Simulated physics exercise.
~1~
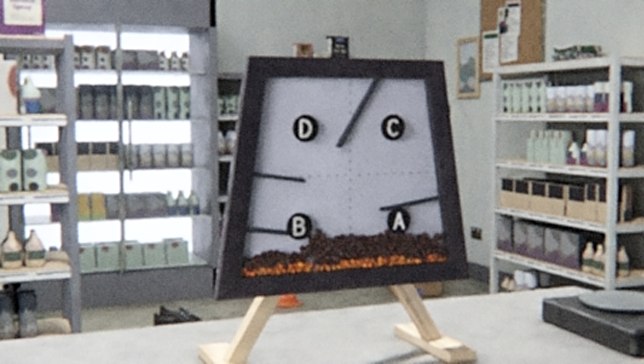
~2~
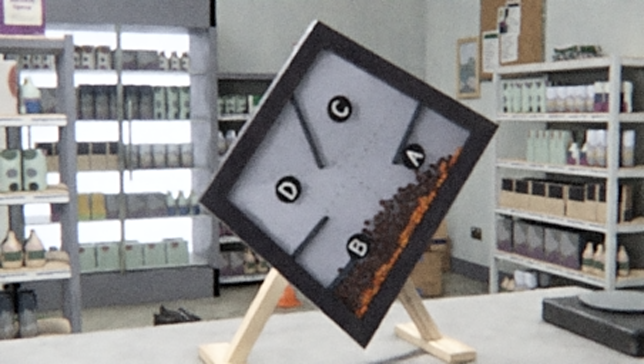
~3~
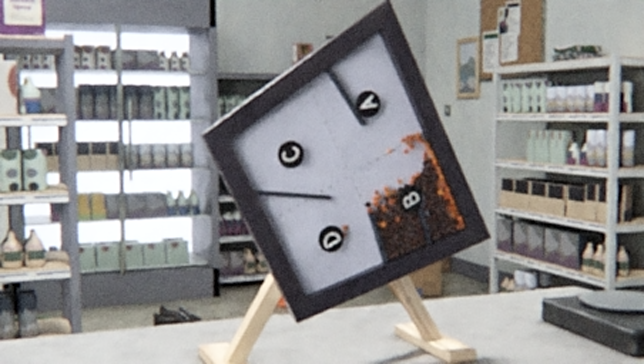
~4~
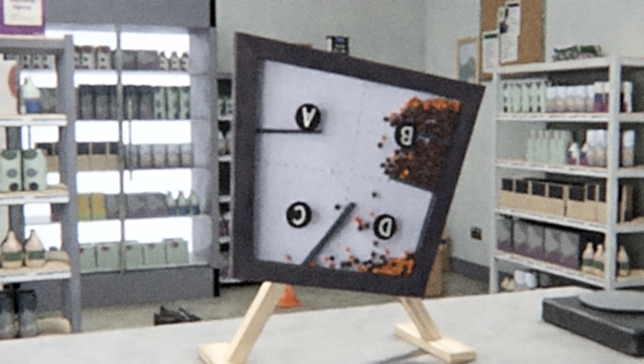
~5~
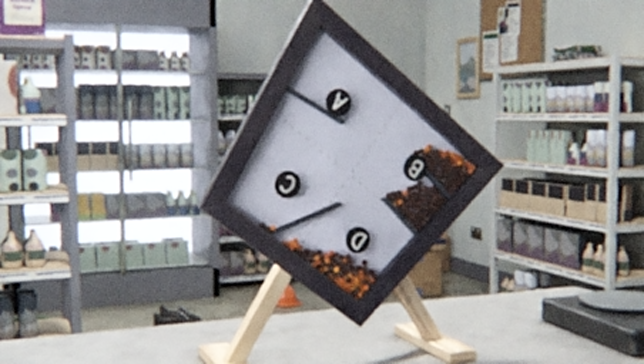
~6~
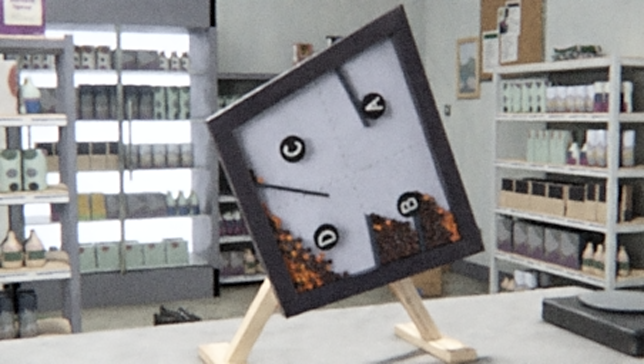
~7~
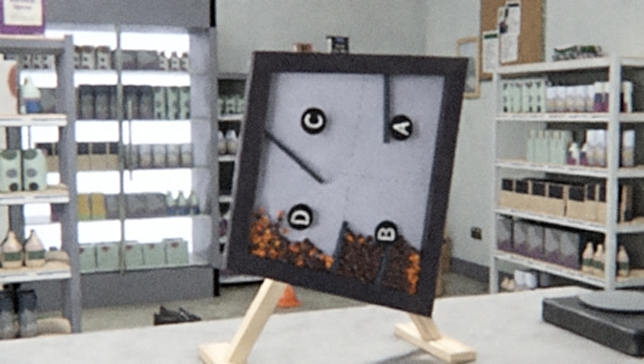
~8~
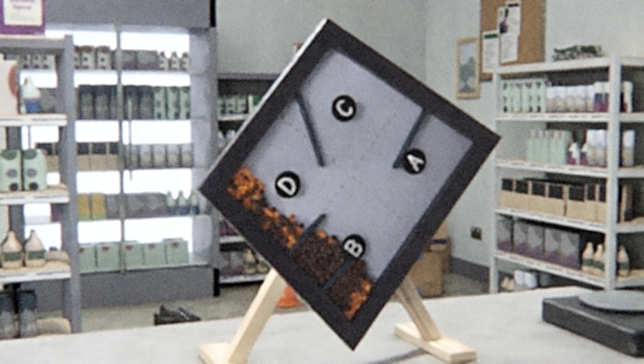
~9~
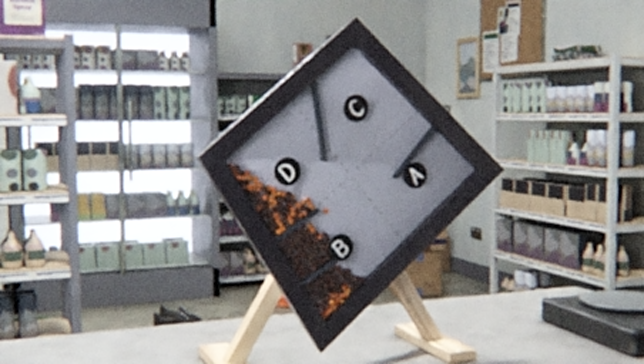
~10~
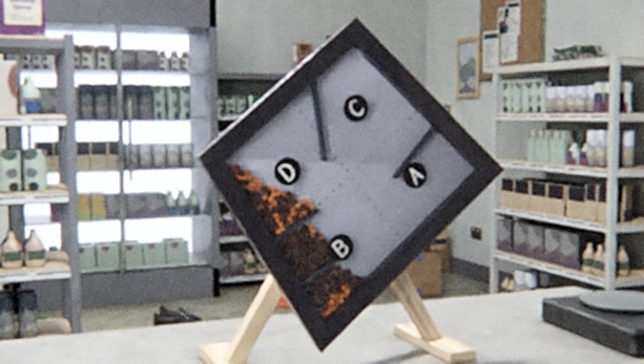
We see a flat, dark-framed case of dark and orange beads on a wooden stand turn anticlockwise, the beads sliding up its right side, then swing partway back clockwise as they spill across, coming to rest tilted with beads heaped along the lower left by D and B.
